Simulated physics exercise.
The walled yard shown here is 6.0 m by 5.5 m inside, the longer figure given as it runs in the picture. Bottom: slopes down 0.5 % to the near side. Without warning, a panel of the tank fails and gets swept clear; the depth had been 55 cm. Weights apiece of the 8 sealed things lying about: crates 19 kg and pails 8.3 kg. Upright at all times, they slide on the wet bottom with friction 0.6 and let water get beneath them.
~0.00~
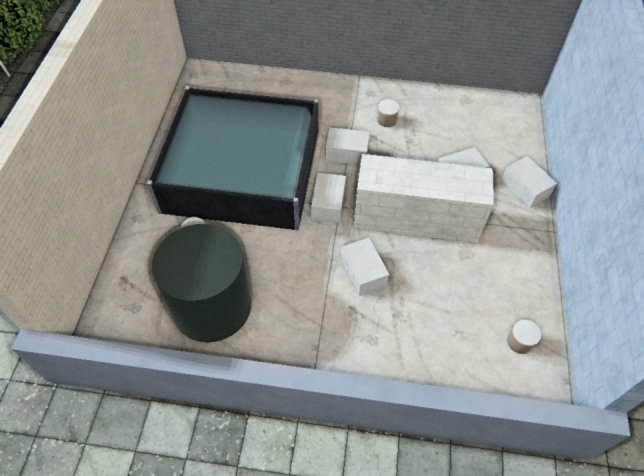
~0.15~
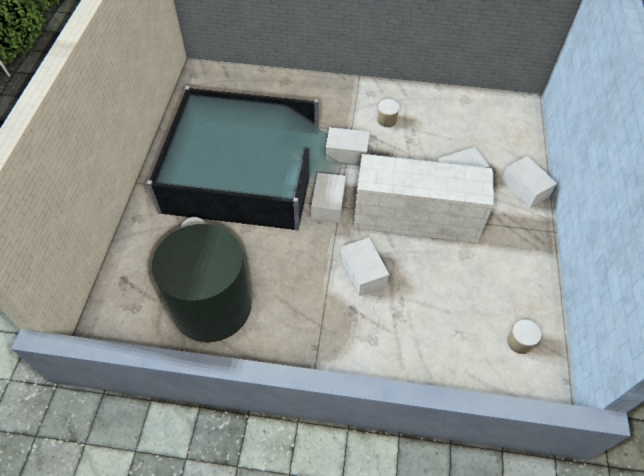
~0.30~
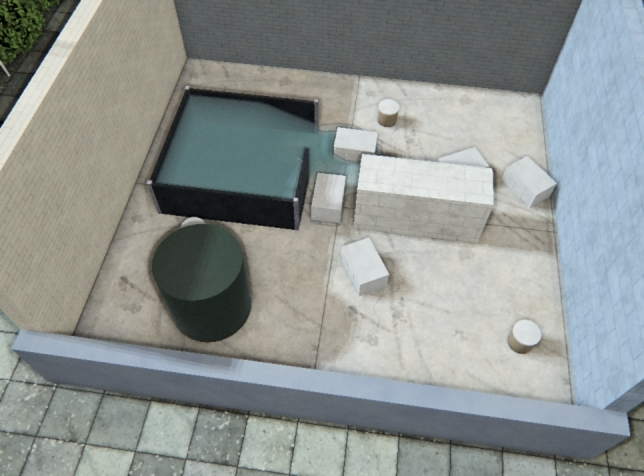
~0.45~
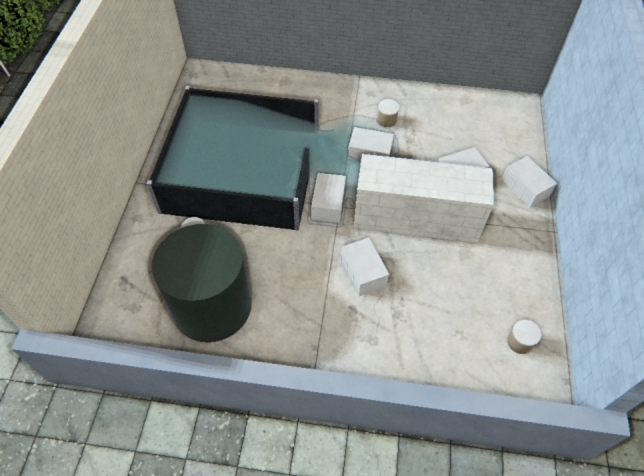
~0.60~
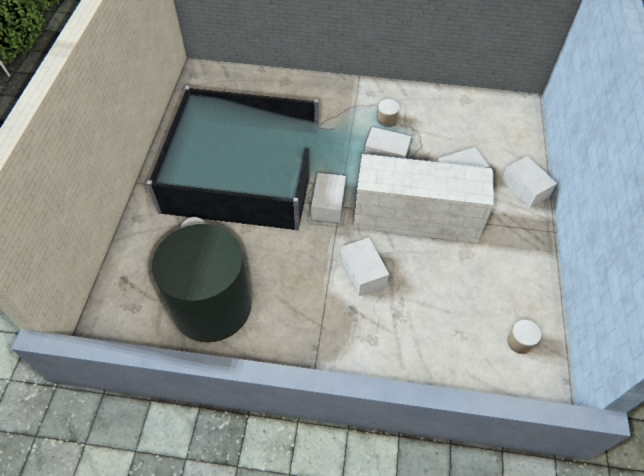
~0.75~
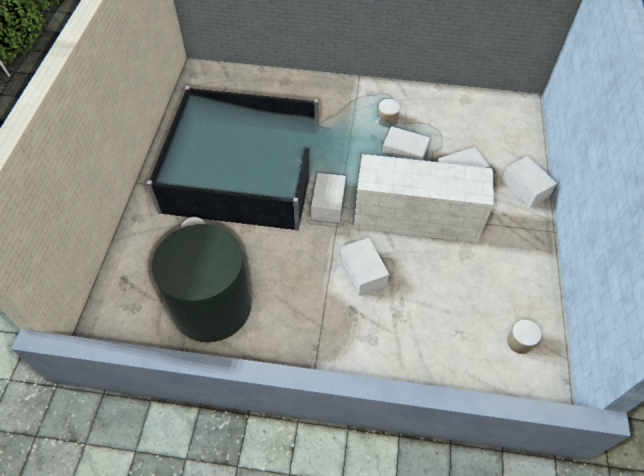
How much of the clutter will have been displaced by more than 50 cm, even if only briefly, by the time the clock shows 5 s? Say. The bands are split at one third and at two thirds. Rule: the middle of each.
I expect that share to be moderate, a third to two thirds.
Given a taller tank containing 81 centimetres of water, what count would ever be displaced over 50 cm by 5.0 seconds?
In that case the number is 5.
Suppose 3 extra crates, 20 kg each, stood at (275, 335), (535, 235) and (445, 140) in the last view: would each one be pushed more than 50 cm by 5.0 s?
Order as given: Stays inside it, goes farther, goes farther.
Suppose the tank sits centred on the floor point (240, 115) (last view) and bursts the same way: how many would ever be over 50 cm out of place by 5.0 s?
The count would be 4.
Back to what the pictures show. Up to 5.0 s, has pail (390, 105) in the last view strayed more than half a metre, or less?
The answer is greater.
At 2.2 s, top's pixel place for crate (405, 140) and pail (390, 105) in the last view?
Around (539, 110) and (487, 84).
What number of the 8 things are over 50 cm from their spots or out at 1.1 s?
By my tally, 1.
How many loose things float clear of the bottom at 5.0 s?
At that time, 4.
After 1.1 s 1 of 8 are over 50 cm from their spots; 0 afloat.
After 2.2 s 3 of 8 are over 50 cm from their spots; 2 afloat.
After 3.5 s 3 of 8 are over 50 cm from their spots; 4 afloat.
After 5.0 s 2 of 8 are over 50 cm from their spots, and 3 have been at some point; 4 afloat.
